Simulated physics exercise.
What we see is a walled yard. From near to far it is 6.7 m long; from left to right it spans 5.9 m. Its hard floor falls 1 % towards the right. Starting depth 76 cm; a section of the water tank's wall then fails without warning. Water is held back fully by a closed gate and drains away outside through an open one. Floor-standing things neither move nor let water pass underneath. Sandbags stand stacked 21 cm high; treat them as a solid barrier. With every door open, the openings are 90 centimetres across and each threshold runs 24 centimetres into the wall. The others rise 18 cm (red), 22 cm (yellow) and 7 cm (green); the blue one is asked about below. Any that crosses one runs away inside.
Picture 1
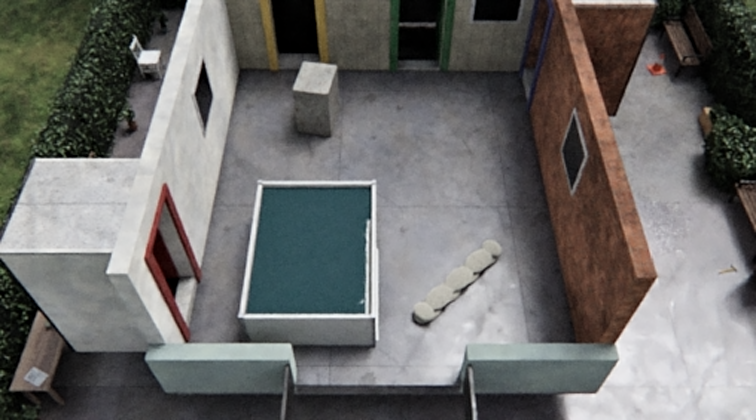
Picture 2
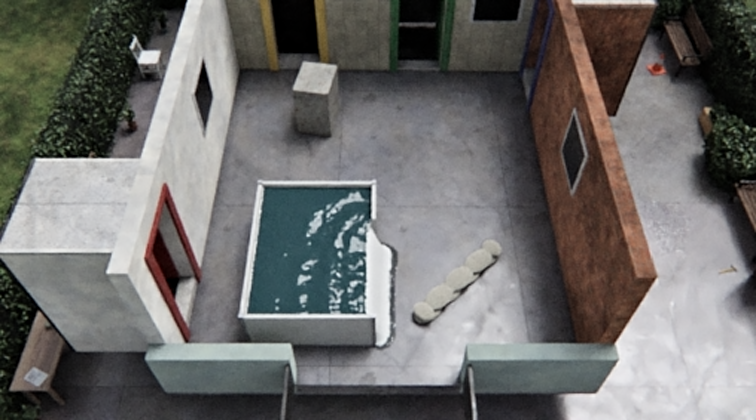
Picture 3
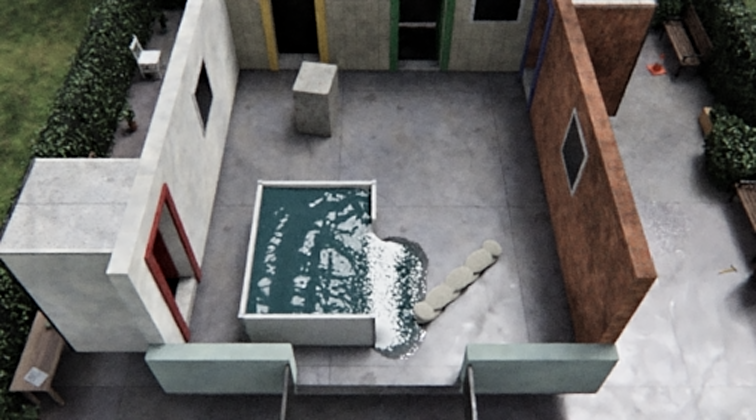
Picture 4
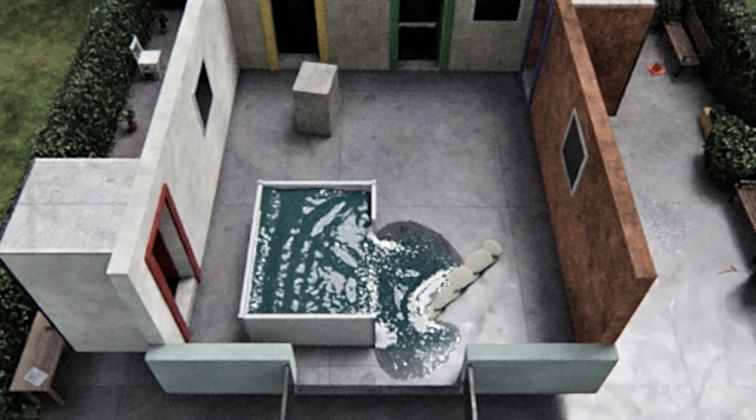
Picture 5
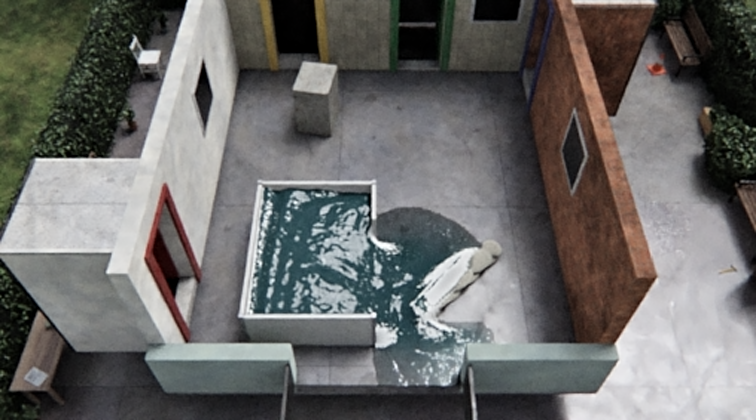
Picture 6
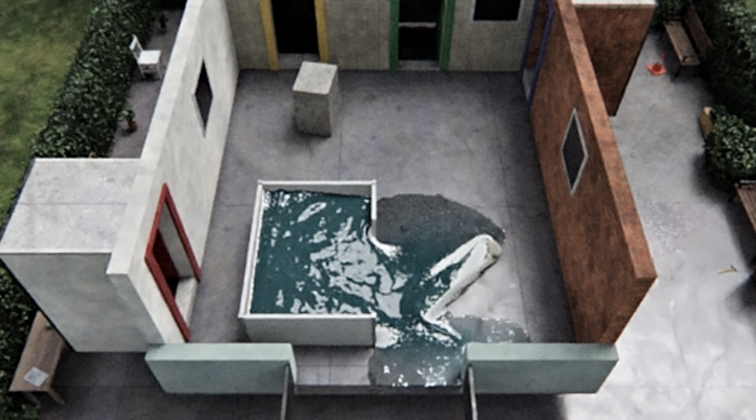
Water burst out of the right side of a tank in a walled yard, spread across the grey floor to the slanting row of sandbags, and flowed around them towards the front opening.
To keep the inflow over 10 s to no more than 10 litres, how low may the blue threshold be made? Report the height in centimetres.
No lower than about 25 cm.
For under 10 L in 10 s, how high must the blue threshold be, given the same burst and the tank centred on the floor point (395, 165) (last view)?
In this case, 24 cm or so.
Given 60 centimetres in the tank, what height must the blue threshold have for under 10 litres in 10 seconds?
Then around 20 centimetres.
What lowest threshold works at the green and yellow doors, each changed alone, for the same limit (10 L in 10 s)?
Some 15 cm for green, some 10.0 cm for yellow.
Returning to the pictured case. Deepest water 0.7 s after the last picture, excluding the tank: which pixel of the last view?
(413, 305).
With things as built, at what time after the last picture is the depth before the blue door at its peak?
Approximately 3.5 s.
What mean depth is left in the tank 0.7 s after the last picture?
Around 42 centimetres.
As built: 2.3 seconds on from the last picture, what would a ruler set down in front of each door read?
Centimetres: Red = 0, yellow = 0, green = 4, blue = 19.
Then, 0.7 s after the last picture water covers 30 % of the floor, deepest (48 cm) near (413, 305); it has not reached the blue door.
Then, 2.3 s after the last picture water covers 45 % of the floor, deepest (38 cm) near (508, 77); 19 cm at the blue door, 0 litres in over its 26 cm threshold.
Then, 9.3 s after the last picture water covers 90 % of the floor, deepest (12 cm) near (479, 198); 9 cm at the blue door, 8 litres in over its 26 cm threshold.
At the blue door as built, the water peaked near 25 cm, 3.7 s after the last picture.
With a threshold of 22.5 cm, 20 litres would have come in within the 10 s; with 30.5 cm, 1 litre. So under 10 litres takes about 25 cm.
